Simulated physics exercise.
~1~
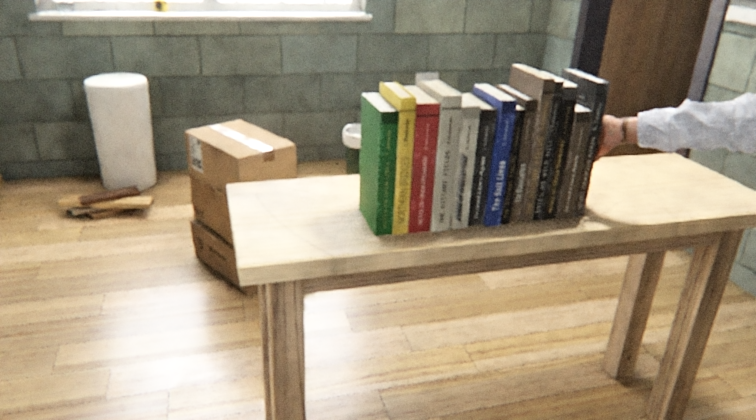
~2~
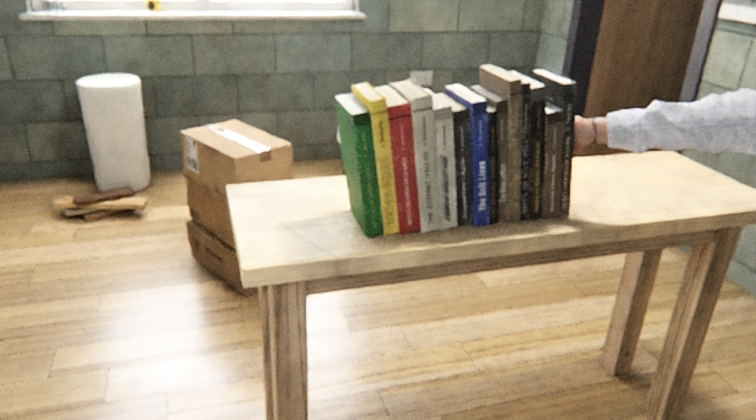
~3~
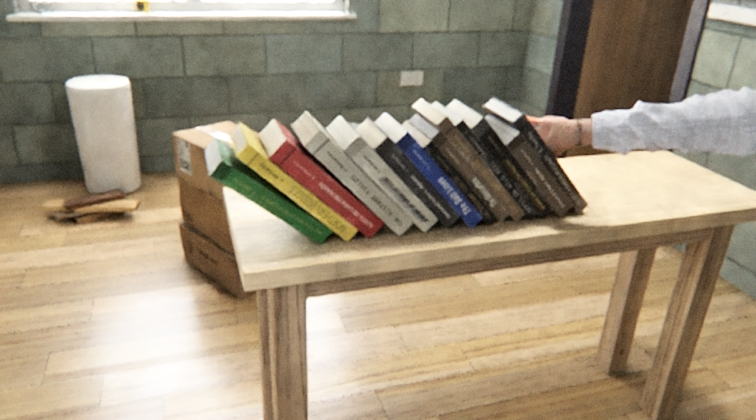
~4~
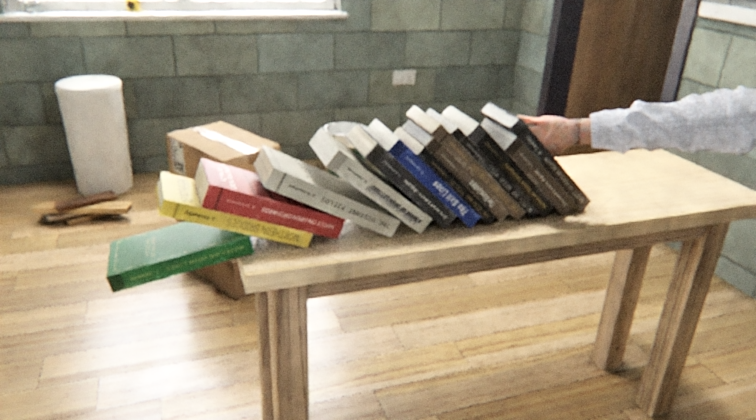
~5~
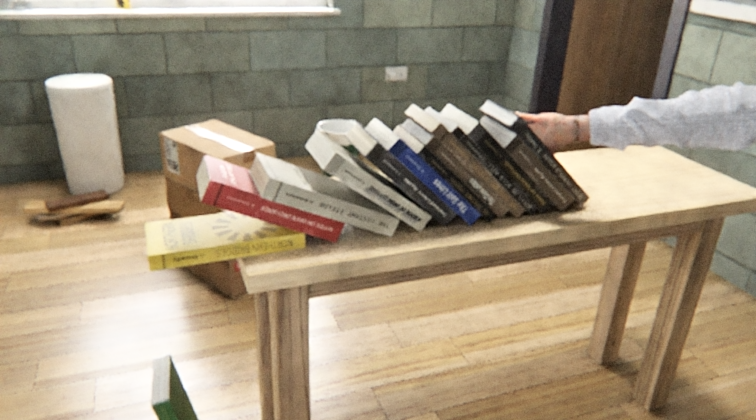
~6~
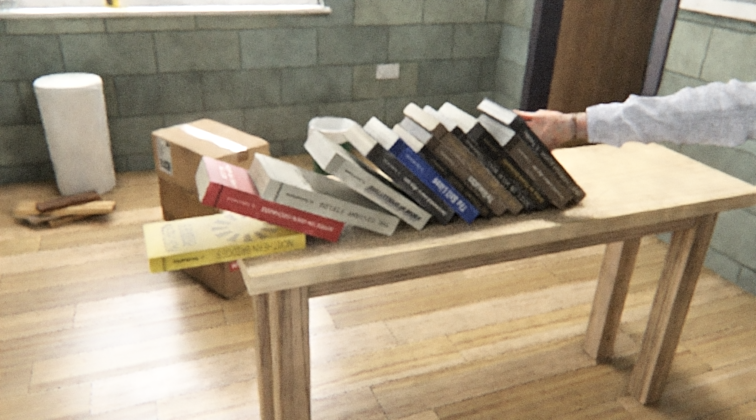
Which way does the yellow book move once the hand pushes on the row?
The yellow book moves to the left, tipping over and ending up on its side, sticking out past the table's left edge.
